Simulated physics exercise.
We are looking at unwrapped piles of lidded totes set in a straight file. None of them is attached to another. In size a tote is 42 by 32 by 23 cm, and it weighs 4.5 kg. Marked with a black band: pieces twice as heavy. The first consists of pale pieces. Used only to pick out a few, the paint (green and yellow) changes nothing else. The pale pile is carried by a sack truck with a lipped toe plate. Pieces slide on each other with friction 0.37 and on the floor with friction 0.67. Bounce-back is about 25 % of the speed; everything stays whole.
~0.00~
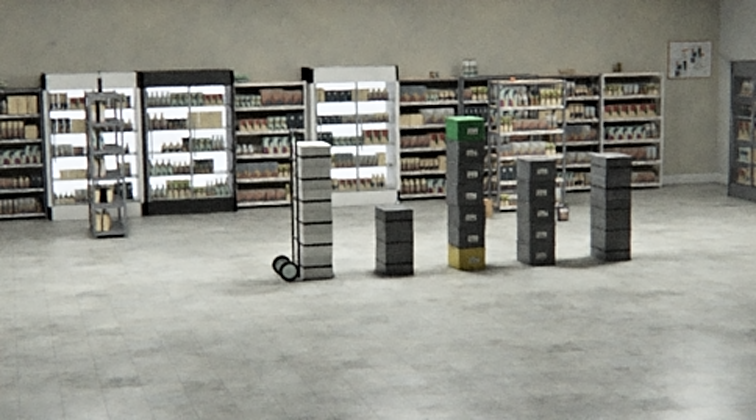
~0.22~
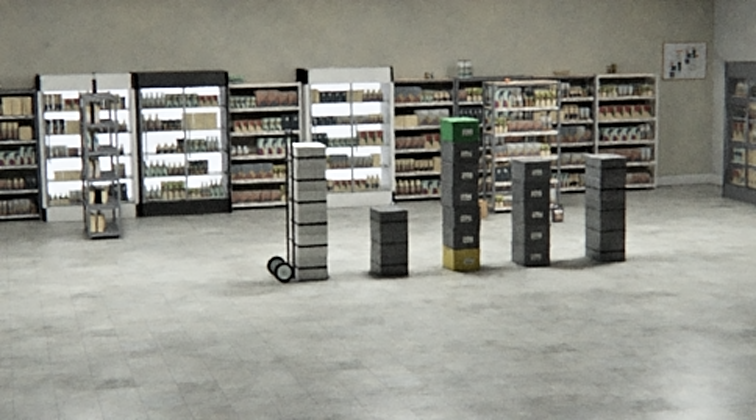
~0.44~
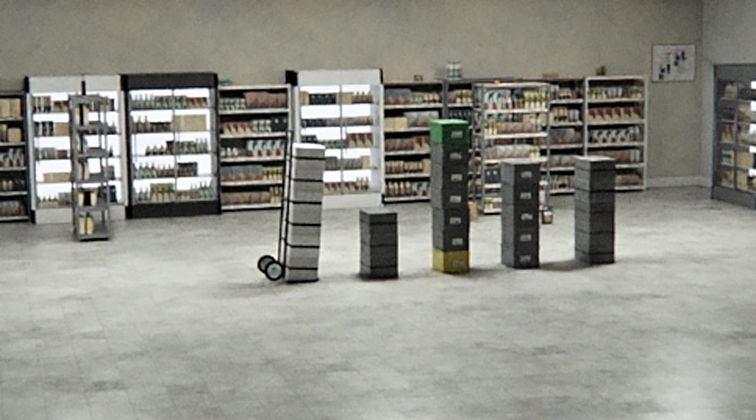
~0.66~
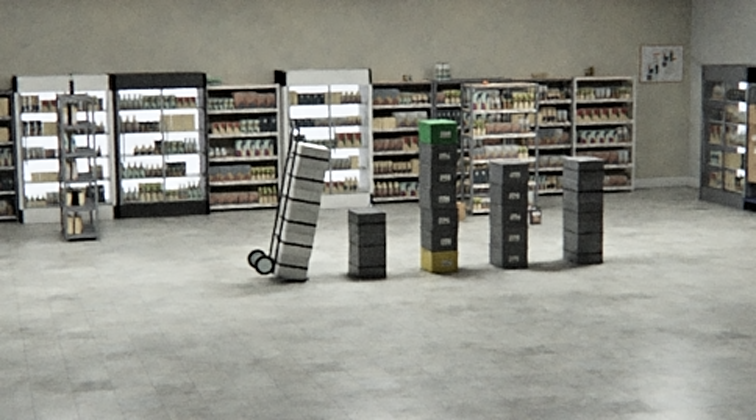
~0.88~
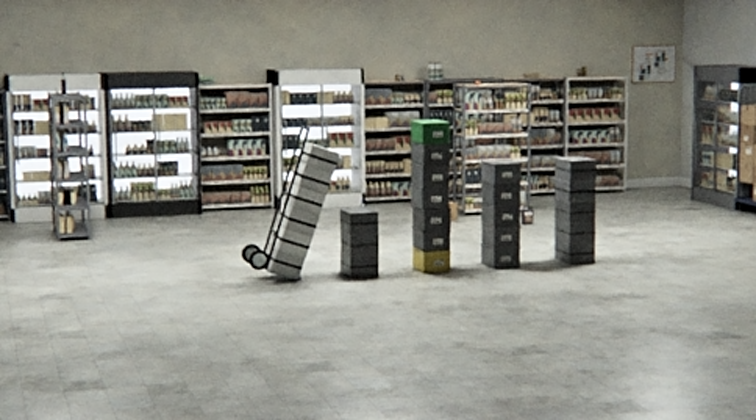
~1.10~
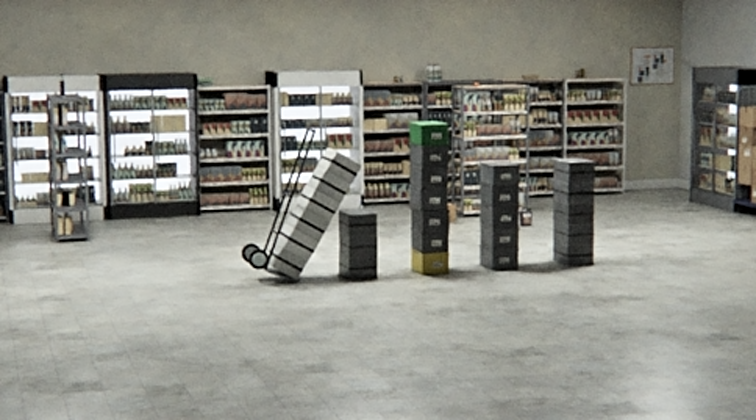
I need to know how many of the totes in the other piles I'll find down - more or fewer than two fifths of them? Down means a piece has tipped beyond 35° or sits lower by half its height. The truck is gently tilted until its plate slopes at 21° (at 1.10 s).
You will find more than two fifths down.
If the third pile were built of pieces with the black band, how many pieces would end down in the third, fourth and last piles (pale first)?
Count down, pile by pile - third 0, fourth 0, last 0.
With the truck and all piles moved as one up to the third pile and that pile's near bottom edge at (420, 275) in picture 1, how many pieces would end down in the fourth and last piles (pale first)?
That would give fourth 4, last 0.
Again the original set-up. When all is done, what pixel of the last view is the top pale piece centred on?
It should be centred near (397, 259) in the final frame.
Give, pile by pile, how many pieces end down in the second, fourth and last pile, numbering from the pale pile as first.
Pieces by pile: Second 2, fourth 5, last 4.
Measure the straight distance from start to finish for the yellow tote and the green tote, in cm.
Roughly yellow 20, green 390.
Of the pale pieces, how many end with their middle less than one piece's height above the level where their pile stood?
Among the pale pieces, the count is 3.
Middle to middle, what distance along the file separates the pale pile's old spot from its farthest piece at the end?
Distance: Near 170 cm.
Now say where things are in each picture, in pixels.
In the first frame (each place is the centre of the face we see best; the camera pans a little), truck frame (297, 161) 0° forward; green tote (471, 131); yellow tote (473, 259); the others all in place.
In the second frame, truck frame (292, 162) 0° forward; green tote (466, 132).
In the third frame, truck frame (291, 161) 5° forward, top of the pale pile leaning 5°; green tote (456, 134); the others all in place.
In the fourth frame, truck frame (294, 159) 12° forward, top of the pale pile leaning 12°; green tote (444, 134); the others all in place.
In the fifth frame, truck frame (300, 157) 18° forward, top of the pale pile leaning 19°; green tote (436, 134); the others all in place.
In the sixth frame, truck frame (305, 159) 21° forward, top of the pale pile leaning 31°; green tote (435, 135); yellow tote (436, 264); the others all in place.
By 1.82 s, 6 of the pale pile down; none of the 20 other totes down, 8 disturbed; green tote moved 28 mm.
By 3.38 s, 6 of the pale pile down; 9 of the 20 other totes down; yellow tote tilted 41°; green tote tilted 18°, 26 cm lower.
By 4.32 s, 6 of the pale pile down; 18 of the 20 other totes down; yellow tote tilted 56°; green tote tilted 47°, 92 cm lower.
When it is over (6.5 s), 6 of the pale pile down; 18 of the 20 other totes down; green tote on its side; yellow tote tilted 57°. That is 90 per cent. In pixels of the last frame, middles, green tote near (710, 231), yellow tote near (445, 253).
